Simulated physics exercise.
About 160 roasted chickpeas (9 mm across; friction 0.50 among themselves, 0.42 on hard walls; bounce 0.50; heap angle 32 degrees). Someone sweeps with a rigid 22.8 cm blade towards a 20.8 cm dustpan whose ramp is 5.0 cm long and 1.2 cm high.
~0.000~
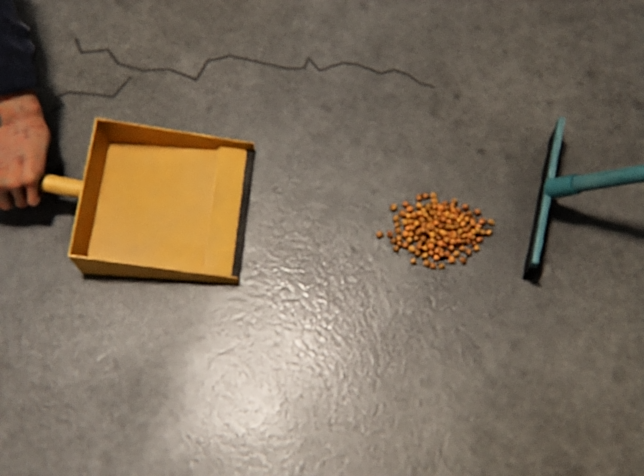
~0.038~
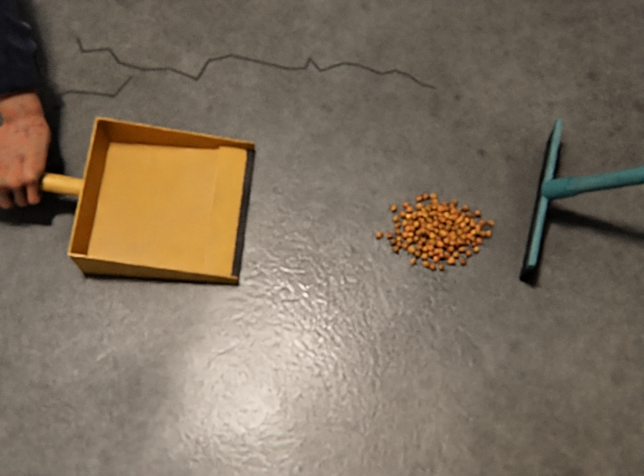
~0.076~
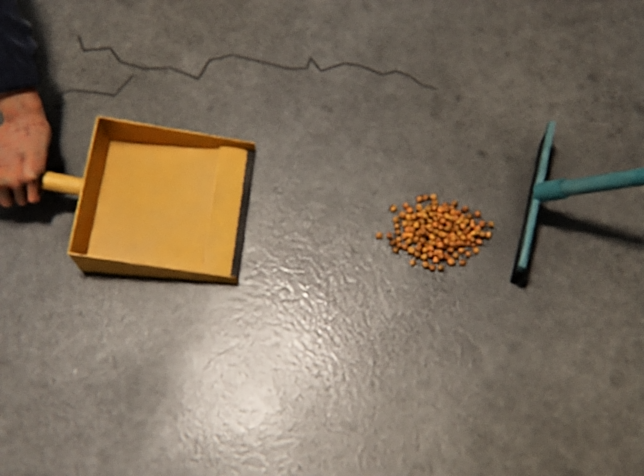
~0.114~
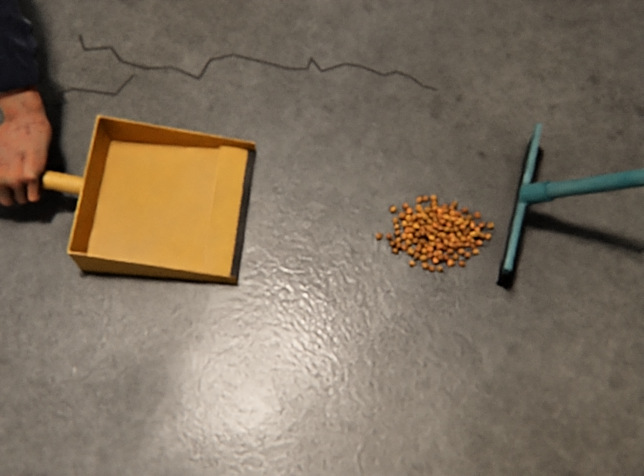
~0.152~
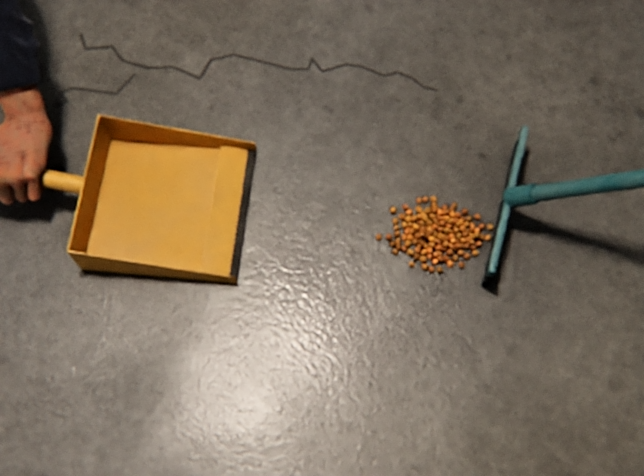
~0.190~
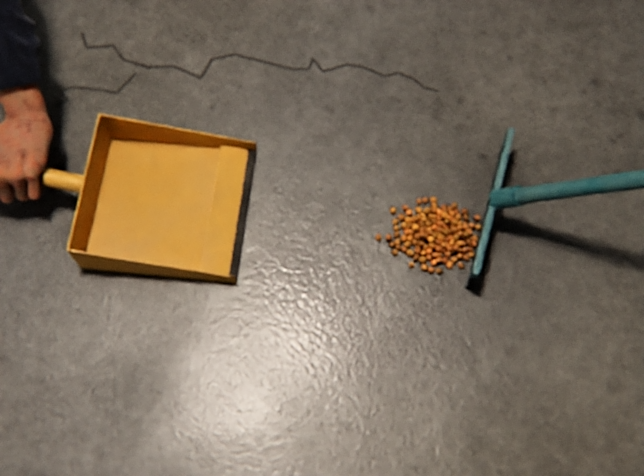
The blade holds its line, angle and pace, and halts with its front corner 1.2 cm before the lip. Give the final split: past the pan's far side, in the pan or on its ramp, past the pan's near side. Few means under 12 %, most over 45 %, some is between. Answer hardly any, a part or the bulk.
Past the pan's far side: Hardly any; in the pan or on its ramp: A part; past the pan's near side: Hardly any.
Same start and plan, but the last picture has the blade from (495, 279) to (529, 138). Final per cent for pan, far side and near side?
Pan 5, far 0, near 20.
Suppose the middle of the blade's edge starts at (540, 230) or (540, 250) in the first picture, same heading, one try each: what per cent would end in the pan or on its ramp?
Some 15 and 5 per cent.
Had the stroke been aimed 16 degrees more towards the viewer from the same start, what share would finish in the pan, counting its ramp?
Then about 0 per cent.
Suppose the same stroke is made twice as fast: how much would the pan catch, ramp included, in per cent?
In that case some 40 per cent.
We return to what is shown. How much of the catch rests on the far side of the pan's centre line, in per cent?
Some 20 per cent.
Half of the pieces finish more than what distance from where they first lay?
Some 28 cm.
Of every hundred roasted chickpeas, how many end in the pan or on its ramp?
About 25 per cent.
Then, at 0.47 s, middle of the blade 19 cm from the lip; 0 % over the lip, far side 0 %, near side 0 %.
Then, at 0.66 s, middle of the blade 9 cm from the lip; 0 % over the lip, far side 5 %, near side 5 %.
After 0.97 s, middle of the blade 3 cm from the lip; 25 % over the lip, far side 5 %, near side 5 %.
In the end, at 1.6 s, far side 5 %, pan 25 %, near side 5 %, in front of the lip or behind the blade 65 %.
